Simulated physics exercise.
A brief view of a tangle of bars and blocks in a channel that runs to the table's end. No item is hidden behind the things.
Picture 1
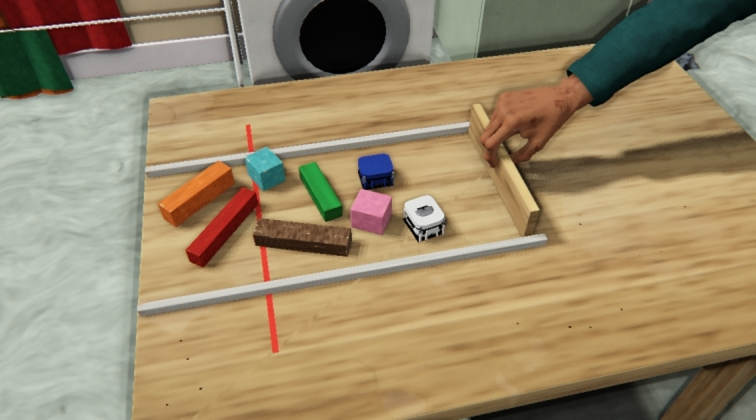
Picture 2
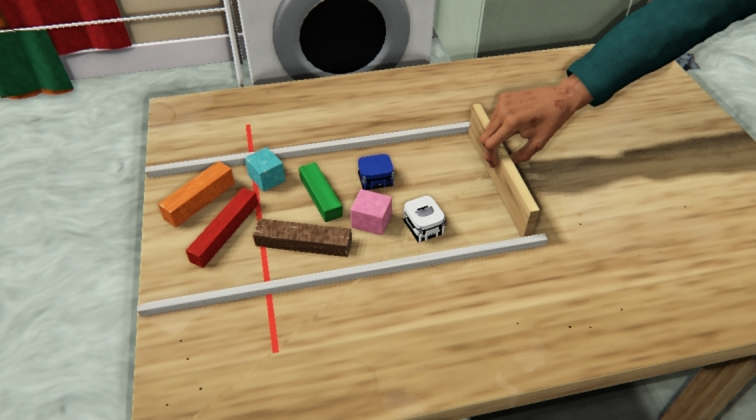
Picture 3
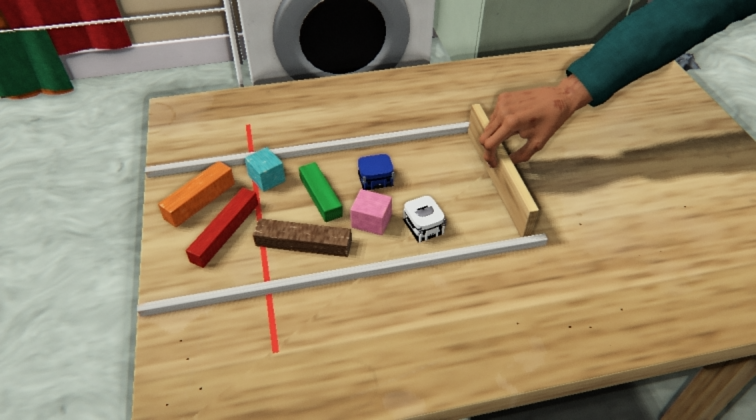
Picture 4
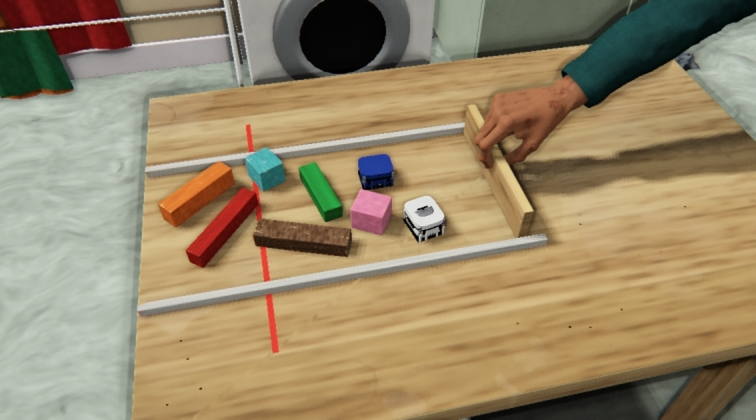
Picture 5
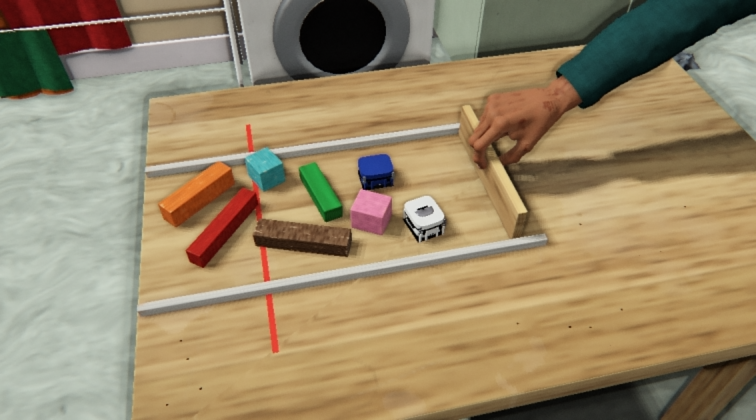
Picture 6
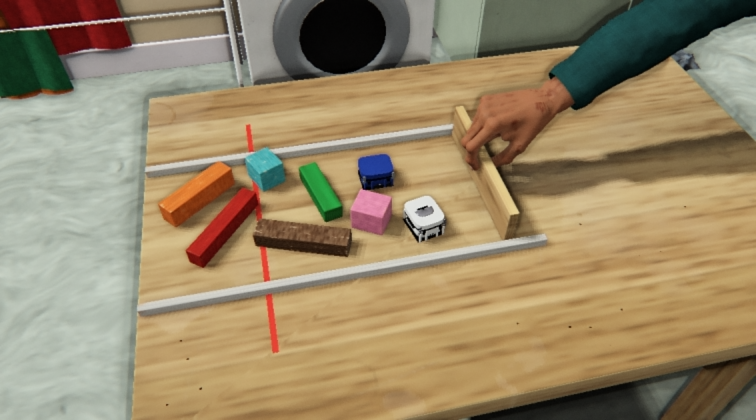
A hand slides a wooden board slightly left along a channel toward scattered bars and blocks.
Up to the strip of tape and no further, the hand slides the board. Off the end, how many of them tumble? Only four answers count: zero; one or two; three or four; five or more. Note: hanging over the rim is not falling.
After the push, nothing is missing from the table.
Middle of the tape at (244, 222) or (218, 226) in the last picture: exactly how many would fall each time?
The first try gives 0, the second gives 2.
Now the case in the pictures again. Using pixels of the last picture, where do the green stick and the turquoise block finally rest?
The green stick ends at (209, 200) and the turquoise block at (192, 175).
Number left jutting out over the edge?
Result: 2.
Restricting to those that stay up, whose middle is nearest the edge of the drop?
Orange bar.
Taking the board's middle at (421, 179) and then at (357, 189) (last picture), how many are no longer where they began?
Moved so far: 1, later 5.
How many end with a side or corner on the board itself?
Contact count: 3.
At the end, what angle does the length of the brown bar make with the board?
Some 30 degrees.
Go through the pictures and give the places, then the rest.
In the first frame, orange bar (198, 193); red bar (224, 226); turquoise block (265, 169); board (500, 167); tape (260, 219).
In the second frame, red bar (224, 226); white case (424, 219).
In the third frame, turquoise block (265, 169); blue case (376, 172).
In the fourth frame, orange bar (198, 193); pink block (372, 212).
In the fifth frame, red bar (224, 226); green stick (320, 191).
In the sixth frame, orange bar (198, 193); red bar (224, 226); turquoise block (265, 169); board (482, 170); tape (260, 219).
Soon after, none off yet; orange bar at rest near (198, 193); red bar at rest near (224, 226); turquoise block at rest near (265, 169).
At rest, the number that fall off is zero.
